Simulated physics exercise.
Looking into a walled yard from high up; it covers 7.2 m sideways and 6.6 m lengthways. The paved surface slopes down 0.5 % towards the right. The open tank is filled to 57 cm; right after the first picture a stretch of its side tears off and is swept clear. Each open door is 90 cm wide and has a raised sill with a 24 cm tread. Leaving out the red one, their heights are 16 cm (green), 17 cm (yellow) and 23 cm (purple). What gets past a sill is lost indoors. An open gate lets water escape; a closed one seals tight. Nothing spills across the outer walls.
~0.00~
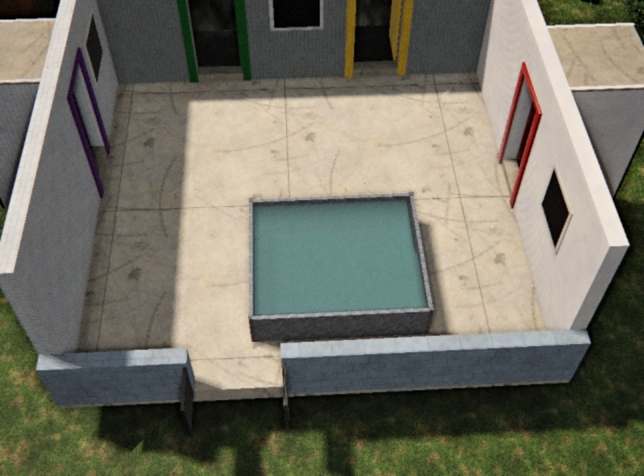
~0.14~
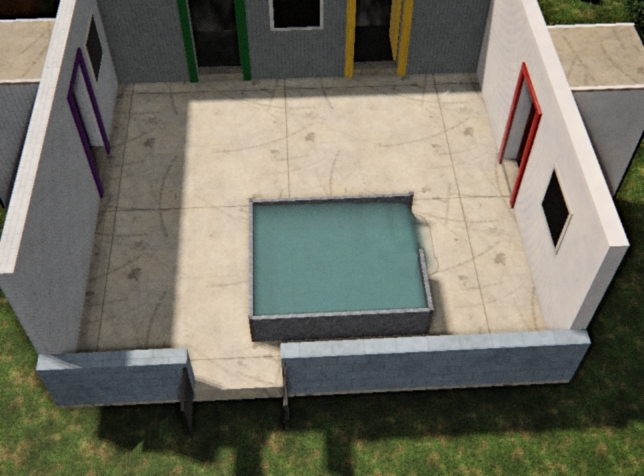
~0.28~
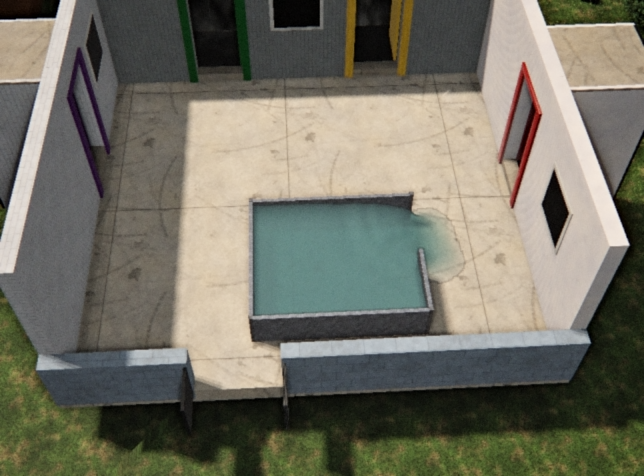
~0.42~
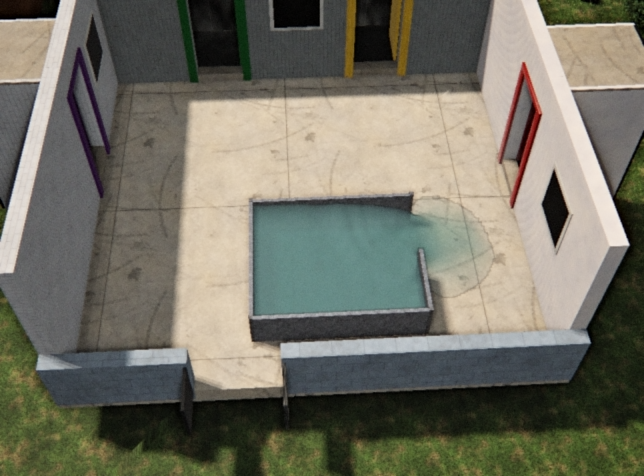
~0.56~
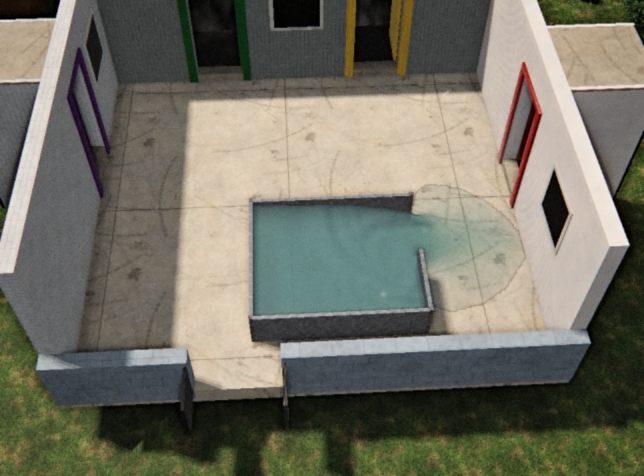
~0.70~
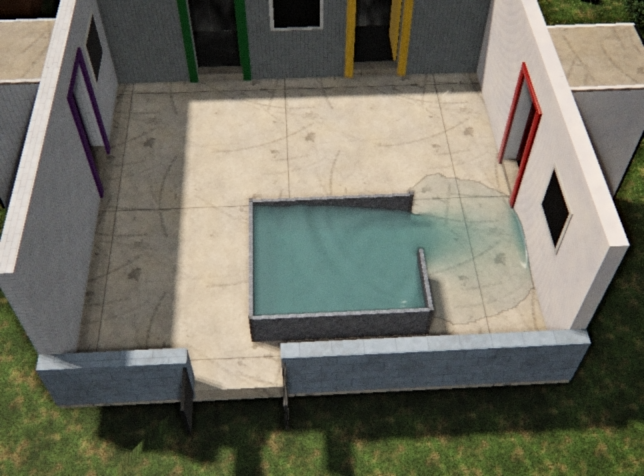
The video shows a walled paved yard from above, where part of the right side of an open tank breaks away and water pours through the gap, spreading across the paving toward the wall with the red door.
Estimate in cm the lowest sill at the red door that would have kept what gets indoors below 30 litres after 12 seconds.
About 20 cm.
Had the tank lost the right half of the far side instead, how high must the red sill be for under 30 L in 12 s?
Then roughly 9.0 cm.
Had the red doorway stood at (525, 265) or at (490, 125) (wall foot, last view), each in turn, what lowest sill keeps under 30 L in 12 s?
About 28 and 6.5 cm.
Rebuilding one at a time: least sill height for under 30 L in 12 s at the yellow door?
Roughly 8.0 cm at yellow.
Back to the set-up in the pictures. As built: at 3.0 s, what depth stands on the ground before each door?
In cm: Green 0, yellow 4, purple 0, red 22.
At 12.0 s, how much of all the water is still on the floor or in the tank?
Roughly 92 in a hundred.
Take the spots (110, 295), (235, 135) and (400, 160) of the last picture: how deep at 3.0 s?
Roughly 0, 0 and 0 cm, in turn.
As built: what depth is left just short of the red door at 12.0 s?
Roughly 9.0 cm deep.
After 1.4 s water covers 15 % of the floor, deepest (36 cm) near (512, 237); 22 cm at the red door, 1 litre in over its 14 cm sill.
After 3.0 s water covers 25 % of the floor, deepest (33 cm) near (541, 349); 22 cm at the red door, 58 litres in over its 14 cm sill.
After 12.0 s water covers 100 % of the floor, deepest (12 cm) near (510, 229); 9 cm at the red door, 95 litres in over its 14 cm sill.
At the red door as built, the water arrived by 0.9 s and peaked near 26 cm at 1.8 s.
Run again over the same 12 s with other heights there, 65 litres in over 16 cm, 18 litres over 21.5 cm. The limit of 30 litres is kept from about 20 cm up.
